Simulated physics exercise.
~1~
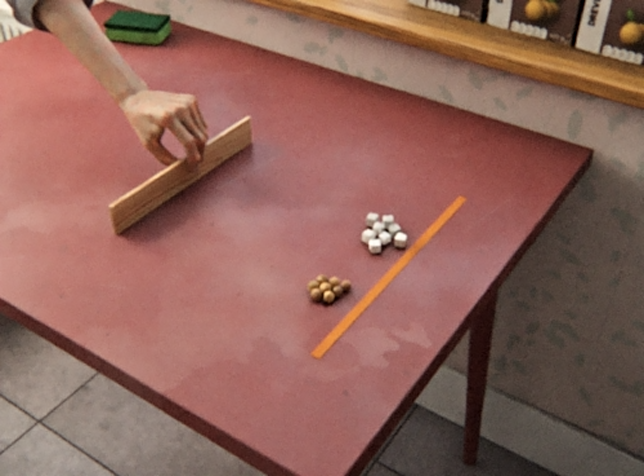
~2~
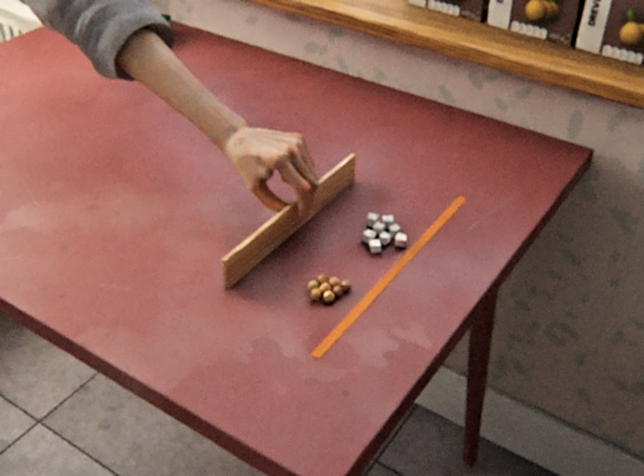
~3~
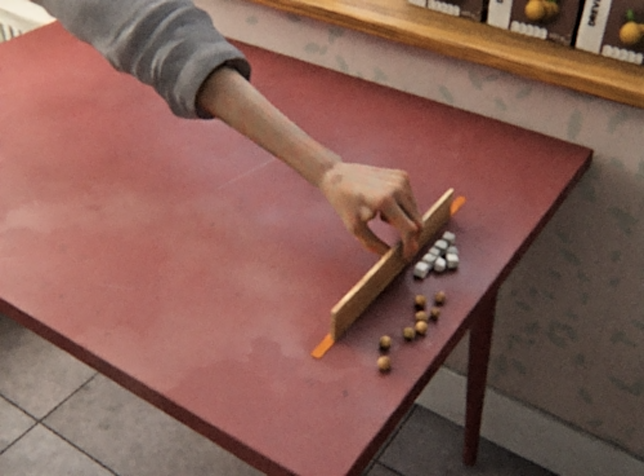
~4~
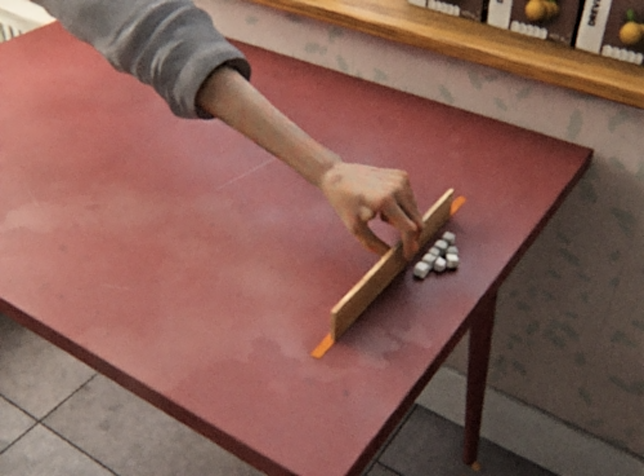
At first, a hand holds a strip of wood upright on a red table, with a cluster of small brown balls and a cluster of small white cubes lying ahead of it, just before a line of orange tape. The hand slides the strip to the right toward both groups, which stay put. It then pushes them past the tape and stops on the line, the brown balls spreading out toward the table's end. Finally, with the strip still held there, the brown balls are all gone from the tabletop, while the white cubes remain on it.
